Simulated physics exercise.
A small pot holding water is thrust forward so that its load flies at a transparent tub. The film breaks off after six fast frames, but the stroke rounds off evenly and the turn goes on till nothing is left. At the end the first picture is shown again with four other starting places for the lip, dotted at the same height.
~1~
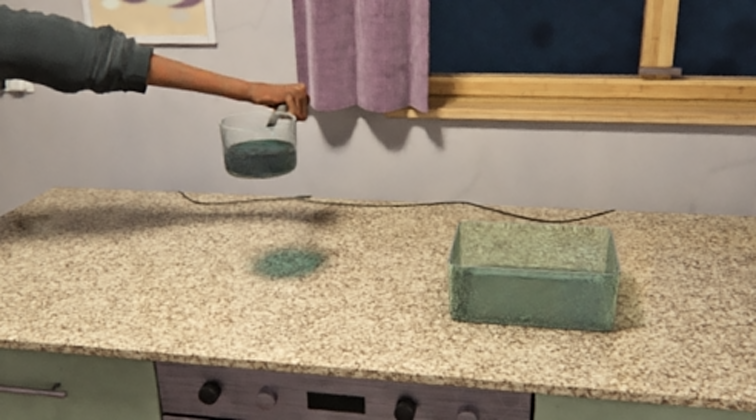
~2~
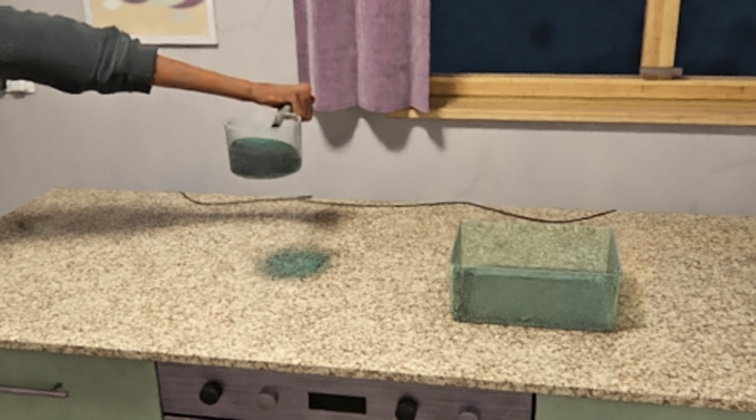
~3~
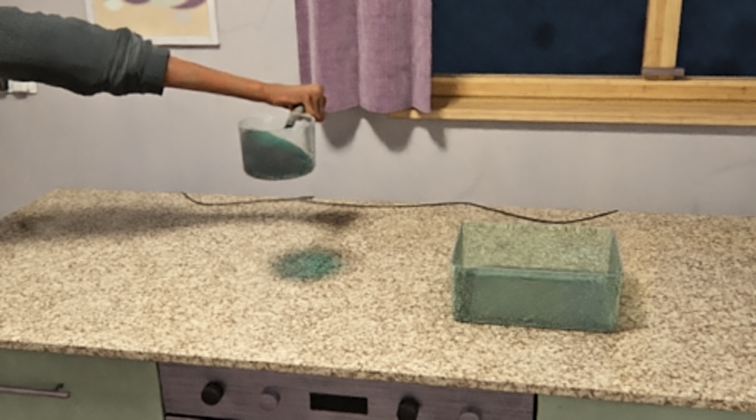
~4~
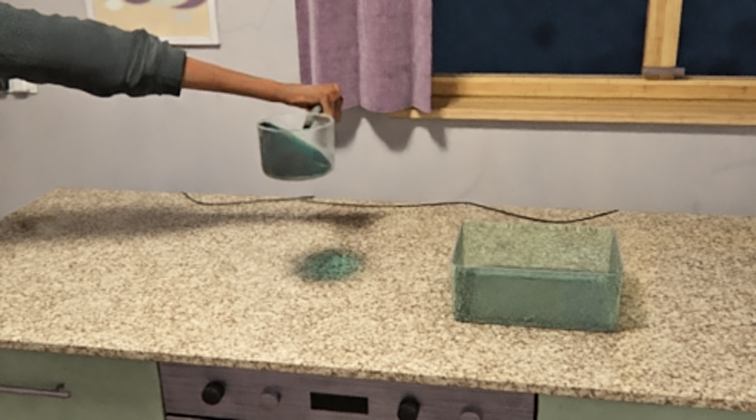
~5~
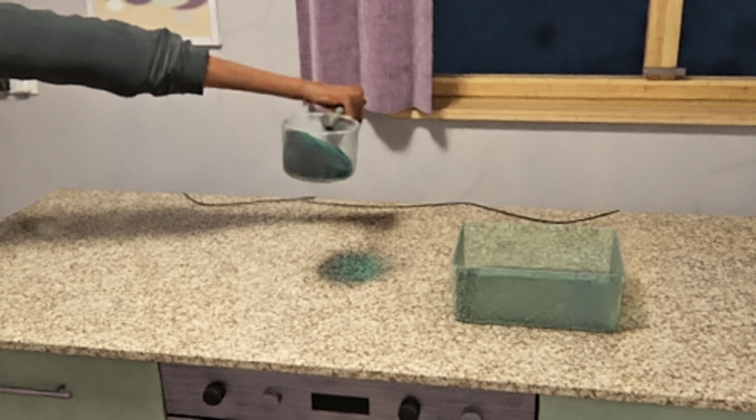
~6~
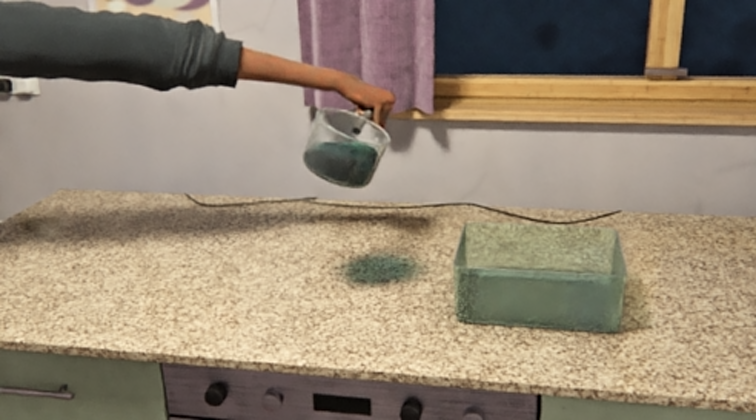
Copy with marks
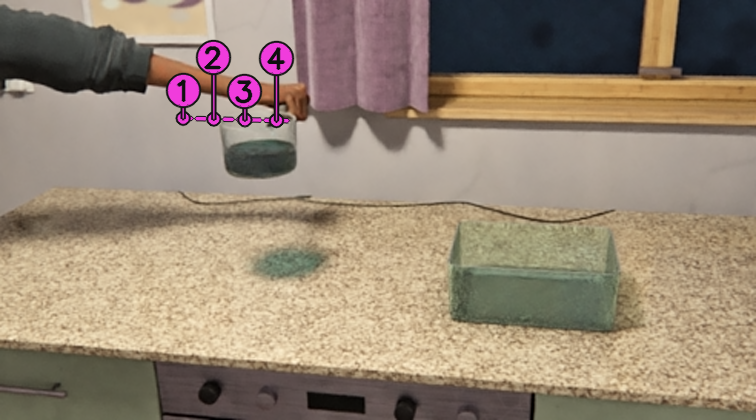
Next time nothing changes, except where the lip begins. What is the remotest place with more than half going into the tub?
Choose 4.
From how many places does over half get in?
One.
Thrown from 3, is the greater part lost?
Yes, that goes wrong.
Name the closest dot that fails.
The answer is 3.
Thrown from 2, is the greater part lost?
Yes, it does.
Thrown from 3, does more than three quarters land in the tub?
No.
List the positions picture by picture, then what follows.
Upright, lip at (292, 120); tub from (449, 317) to (613, 329); nothing has left yet.
Upright, lip at (298, 121); nothing has left yet.
Upright, lip at (311, 122); nothing has left yet.
Upright, lip at (331, 122); nothing has left yet.
Tipped about 5°, lip at (357, 126); nothing has left yet.
Tipped about 24°, lip at (388, 141); nothing has left yet.
On the marked copy, 1 at (183, 118); 2 at (213, 119); 3 at (244, 119); 4 at (276, 120).
If 1 is chosen, about 0 % lands in the tub, 100 % falls short.
If 2 is chosen, about 1 % lands in the tub, 98 % falls short.
If 3 is chosen, about 28 % lands in the tub, 68 % falls short and 4 % goes beside or beyond.
If 4 is chosen, about 69 % lands in the tub, 21 % falls short and 10 % goes beside or beyond.
